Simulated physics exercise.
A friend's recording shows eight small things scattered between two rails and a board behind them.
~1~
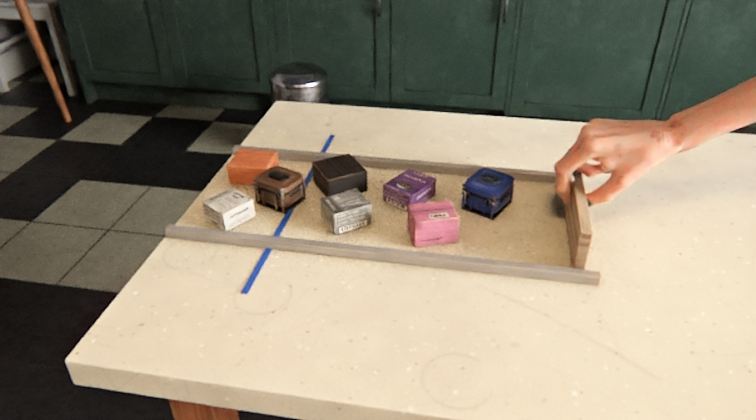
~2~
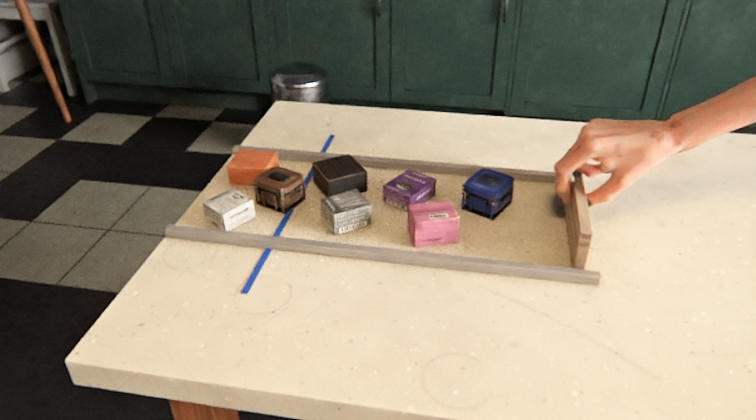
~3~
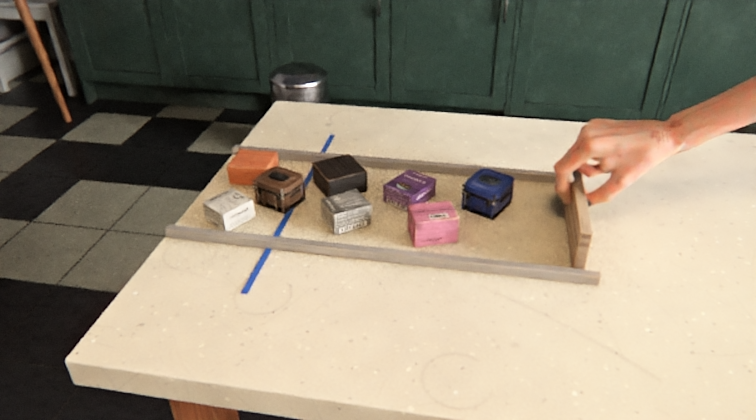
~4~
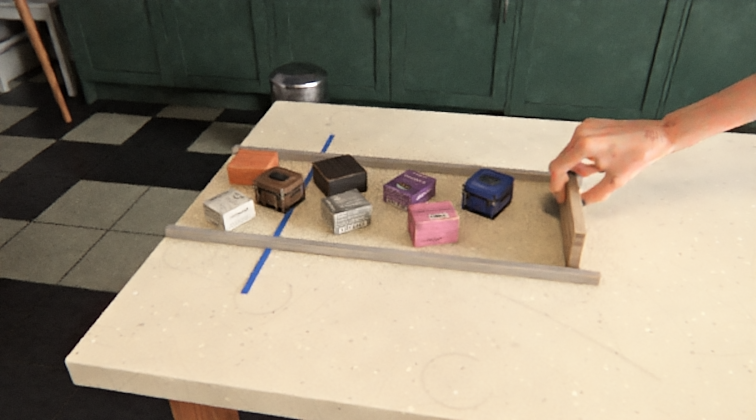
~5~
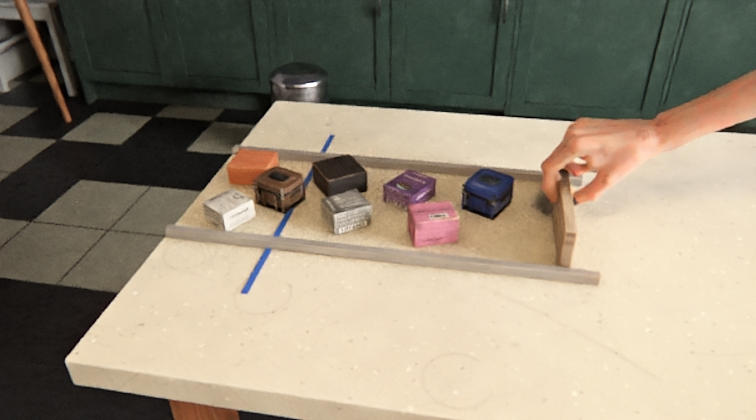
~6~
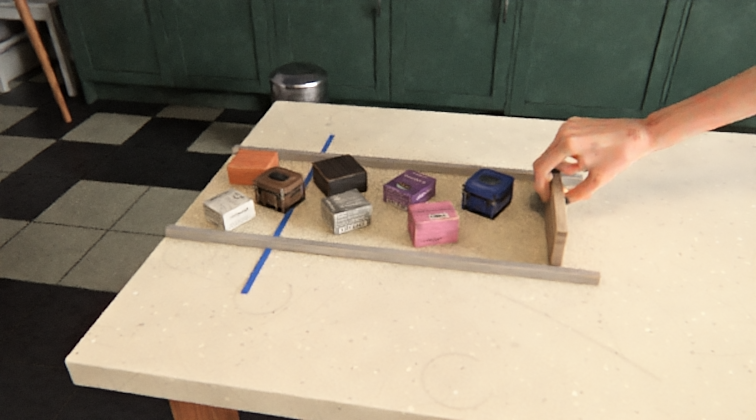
A hand reaching in from the right grips a small wooden board and slides it slightly left between two grey rails on a pale countertop, seen from above at an angle in a kitchen with dark green cabinets. Between the rails sit eight small boxes: orange, white, brown, black, grey, purple, pink and blue, with blue tape crossing beneath at left. The boxes and camera stay still.
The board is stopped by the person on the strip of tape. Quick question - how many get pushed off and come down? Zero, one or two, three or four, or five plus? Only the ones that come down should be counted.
I predict that one of them or two will leave the table.
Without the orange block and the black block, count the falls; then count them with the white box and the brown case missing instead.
The number fallen is 0, and in the other try 1.
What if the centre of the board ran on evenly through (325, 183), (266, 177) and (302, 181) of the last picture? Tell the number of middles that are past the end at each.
Going through the three positions, you'd get 1, 4 and 1.
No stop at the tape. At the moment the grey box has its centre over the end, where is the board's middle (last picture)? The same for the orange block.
Estimated middle: (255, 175), and (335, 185) for the other.
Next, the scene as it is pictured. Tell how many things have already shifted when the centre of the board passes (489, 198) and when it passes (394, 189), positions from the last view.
Moved so far: 1, then 5.
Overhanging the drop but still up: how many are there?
The number would be 3.
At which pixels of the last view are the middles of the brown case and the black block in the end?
Roughly (205, 185); the other one roughly (231, 158).
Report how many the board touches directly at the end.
Result: 2 in all.
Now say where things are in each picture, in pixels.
In the first frame, orange block (254, 167); white box (229, 209); brown case (280, 189); board (575, 206); tape (297, 199).
In the second frame, white box (229, 209); black block (340, 177).
In the third frame, brown case (280, 189); purple box (410, 190).
In the fourth frame, orange block (254, 168); blue case (488, 193).
In the fifth frame, white box (229, 209); board (562, 205).
In the sixth frame, orange block (254, 168); white box (229, 209); brown case (280, 189); board (554, 204); tape (297, 199).
Soon after, none off yet; orange block at rest near (254, 168); white box at rest near (229, 209); brown case at rest near (280, 189).
At rest, the number that fall off is one or two; fallen, orange block.
